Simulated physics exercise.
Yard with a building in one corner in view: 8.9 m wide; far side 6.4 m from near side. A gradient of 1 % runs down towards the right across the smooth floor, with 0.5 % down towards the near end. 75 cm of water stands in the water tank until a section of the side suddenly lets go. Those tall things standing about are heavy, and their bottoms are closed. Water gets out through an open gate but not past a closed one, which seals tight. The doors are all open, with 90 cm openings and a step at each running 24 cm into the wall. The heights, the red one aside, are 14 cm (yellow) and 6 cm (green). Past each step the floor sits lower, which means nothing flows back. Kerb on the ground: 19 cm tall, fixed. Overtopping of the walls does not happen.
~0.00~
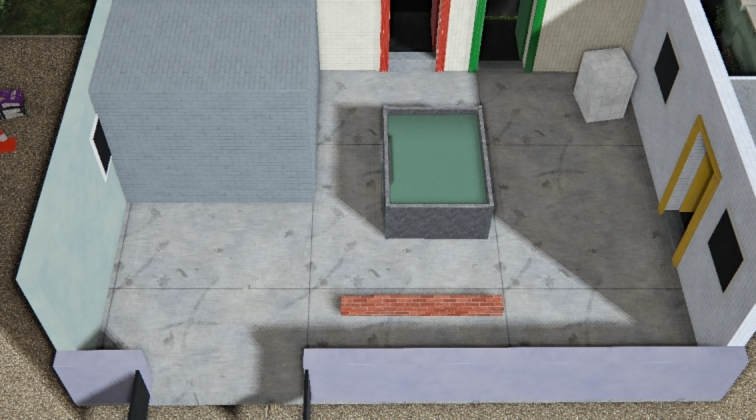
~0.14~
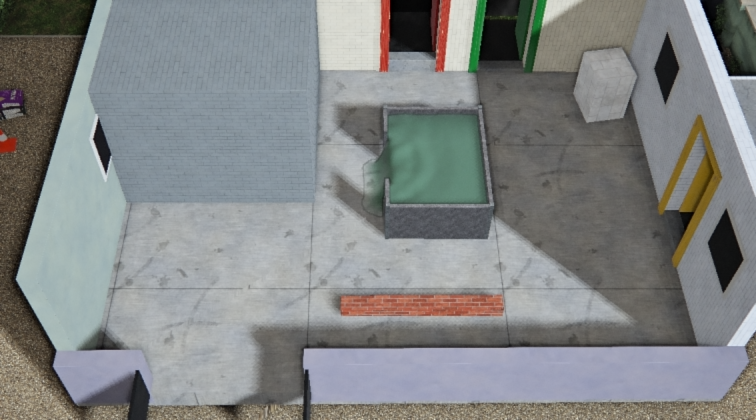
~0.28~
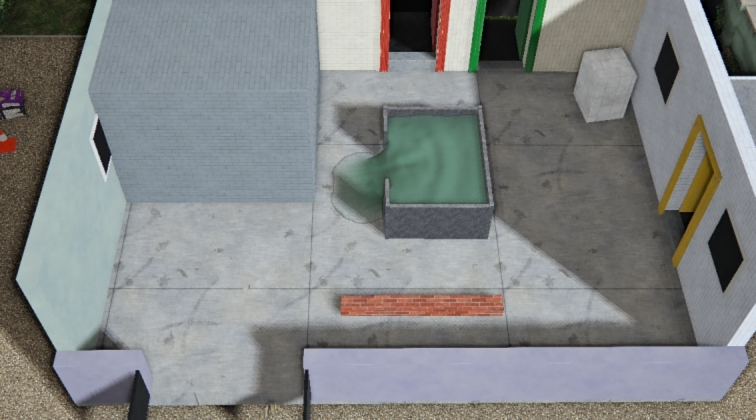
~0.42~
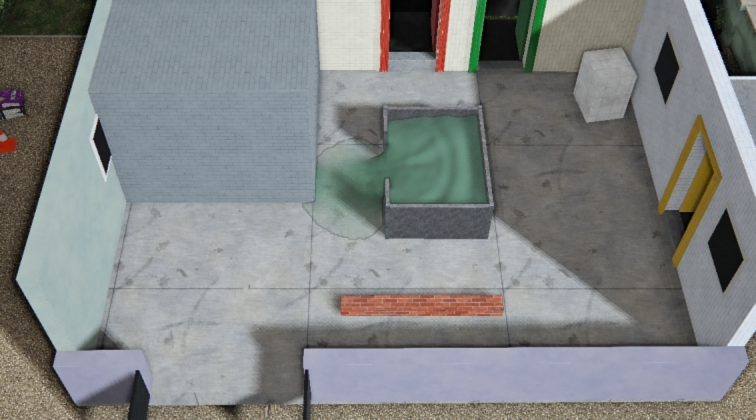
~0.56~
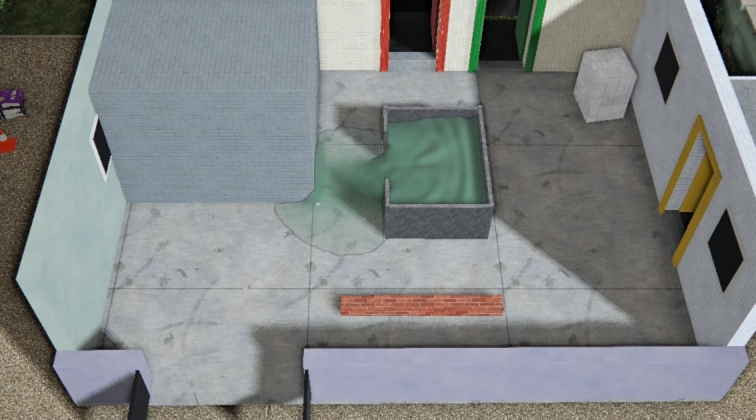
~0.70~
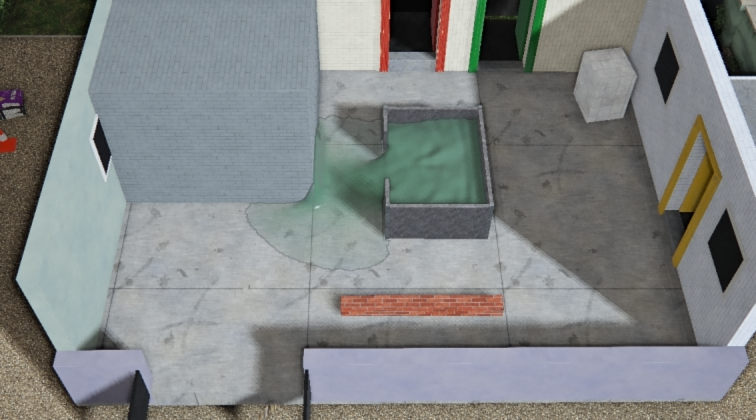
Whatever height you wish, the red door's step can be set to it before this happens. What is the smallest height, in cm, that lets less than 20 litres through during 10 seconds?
About 8.5 cm.
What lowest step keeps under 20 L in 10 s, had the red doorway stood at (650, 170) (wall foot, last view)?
Around 7.5 cm would do it.
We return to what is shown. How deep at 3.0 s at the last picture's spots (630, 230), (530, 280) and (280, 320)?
Depths of roughly 0 cm, 0 cm and 3 cm, in that order.
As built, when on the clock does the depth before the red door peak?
I'd guess close to 2.4 seconds.
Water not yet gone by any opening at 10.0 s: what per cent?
I'd put it at about 76 per cent.
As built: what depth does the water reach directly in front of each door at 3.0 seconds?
Depth at red 14 cm, at yellow 0 cm, at green 6 cm.
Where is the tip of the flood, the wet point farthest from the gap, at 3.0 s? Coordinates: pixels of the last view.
Look about (91, 377) in the last picture.
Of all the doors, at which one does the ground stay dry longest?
That'd be the yellow one.
After 1.4 s water covers 20 % of the floor, deepest (48 cm) near (324, 184); it has not reached the red door.
After 3.0 s water covers 45 % of the floor, deepest (30 cm) near (324, 184); 14 cm at the red door, 0 litres in over its 26 cm step.
After 10.0 s water covers 85 % of the floor, deepest (12 cm) near (702, 376); 4 cm at the red door, 0 litres in over its 26 cm step.
At the red door as built, the water arrived by 1.8 s and peaked near 15 cm at 2.4 s.
Run again over the same 10 s with other heights there, 33 litres in over 7 cm, 15 litres over 9.5 cm. The limit of 20 litres is kept from about 8.5 cm up.
